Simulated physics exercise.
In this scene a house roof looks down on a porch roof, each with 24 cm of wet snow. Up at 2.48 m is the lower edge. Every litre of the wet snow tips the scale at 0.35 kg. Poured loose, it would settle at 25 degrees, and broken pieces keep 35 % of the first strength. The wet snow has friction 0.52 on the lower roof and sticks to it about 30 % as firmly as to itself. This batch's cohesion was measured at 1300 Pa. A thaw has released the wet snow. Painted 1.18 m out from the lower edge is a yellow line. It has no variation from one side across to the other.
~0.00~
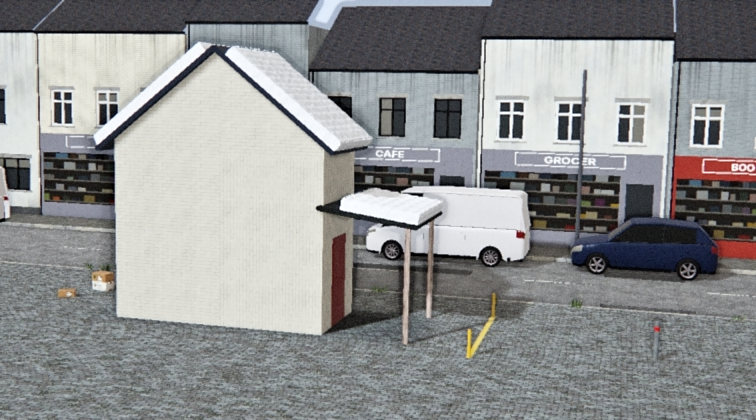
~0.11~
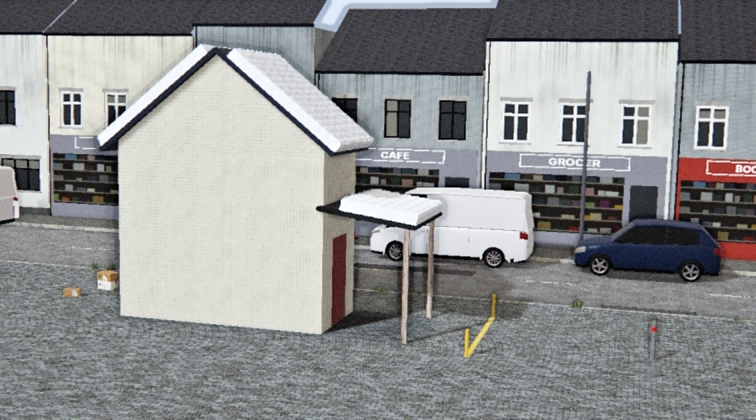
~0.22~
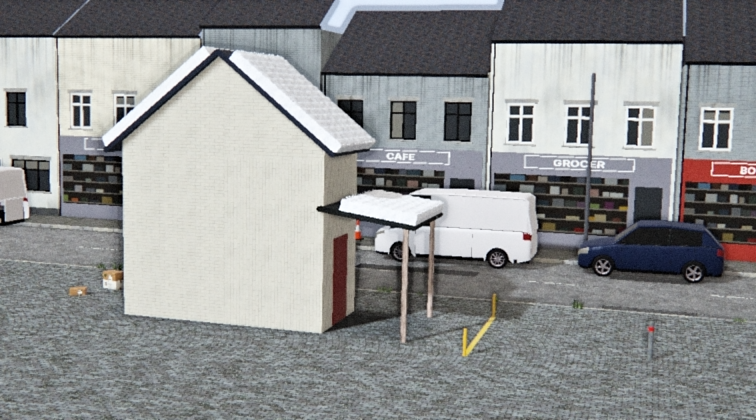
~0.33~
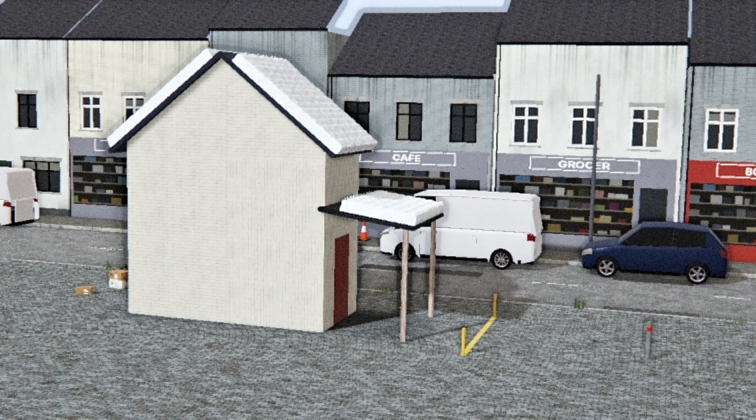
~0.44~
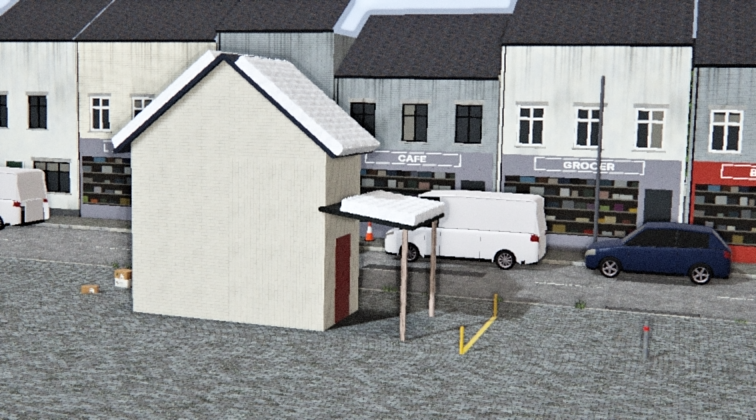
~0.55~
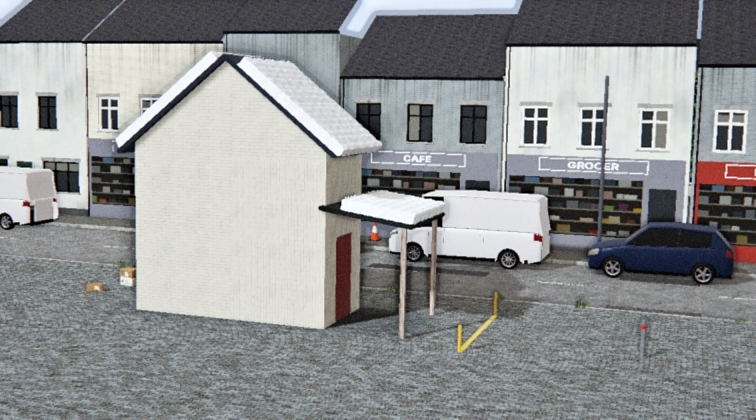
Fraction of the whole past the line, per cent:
0 out of 100.
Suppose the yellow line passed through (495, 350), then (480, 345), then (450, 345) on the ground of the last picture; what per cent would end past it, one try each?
0 %, then 0 %, then 0 %.
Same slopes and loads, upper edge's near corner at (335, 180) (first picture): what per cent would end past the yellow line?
0 per cent or so.
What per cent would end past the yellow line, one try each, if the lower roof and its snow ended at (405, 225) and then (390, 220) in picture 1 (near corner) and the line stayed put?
In that order: 0 %, 0 %.
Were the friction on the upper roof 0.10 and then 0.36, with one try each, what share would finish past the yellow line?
Respectively 16 percent and 3 percent.
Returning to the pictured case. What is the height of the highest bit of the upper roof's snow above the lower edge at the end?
Roughly 1.0 m.
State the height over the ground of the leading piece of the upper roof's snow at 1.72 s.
Somewhere around 3.0 metres, I'd say.
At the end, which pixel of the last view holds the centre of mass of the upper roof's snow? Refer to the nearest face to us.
It comes out near (363, 194), give or take.
After 1.09 s, none is below the lower edge and 0 % is past the line.
After 1.72 s, none is below the lower edge and 0 % is past the line.
After 2.36 s, none is below the lower edge and 0 % is past the line.
After 3.00 s, none is below the lower edge and 0 % is past the line.
After 4.30 s, at the end, none is below the lower edge and 0 % is past the line.
